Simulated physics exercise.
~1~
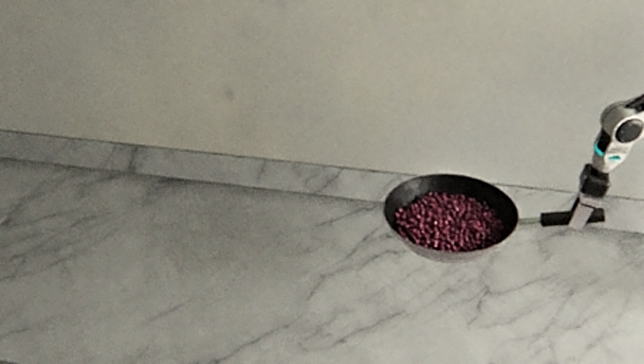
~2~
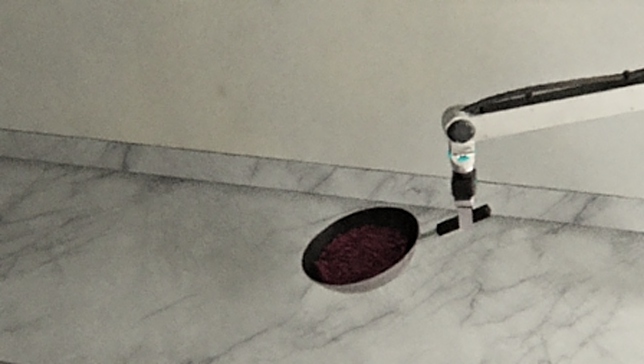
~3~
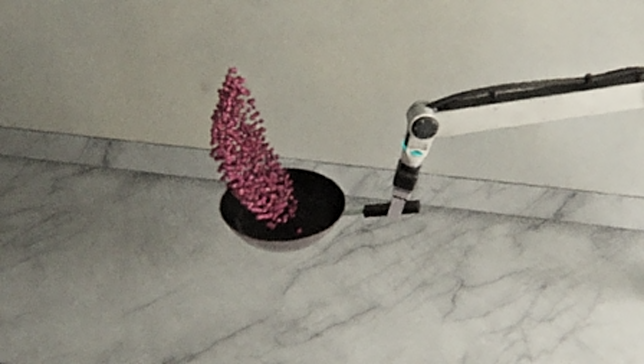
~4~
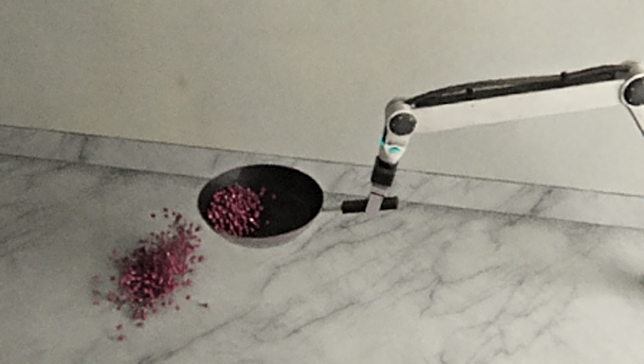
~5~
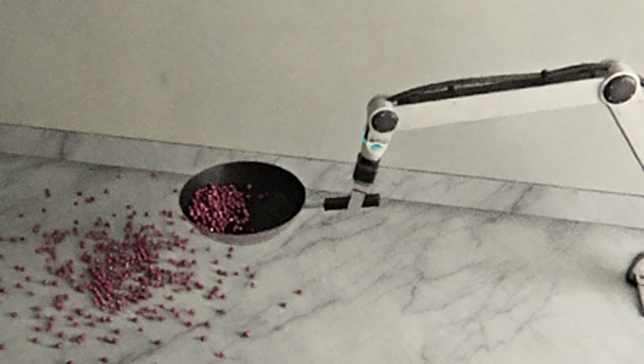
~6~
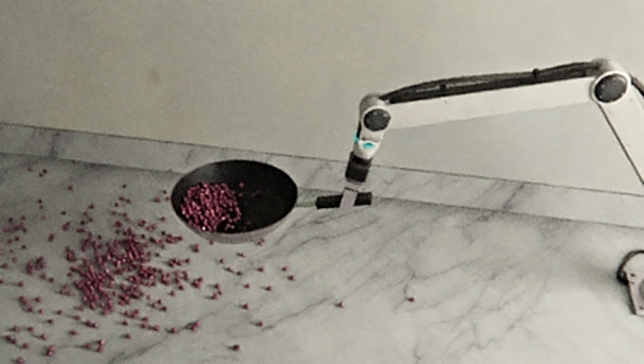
A robot arm jerks a frying pan left, tossing most of its purple beads onto the counter.
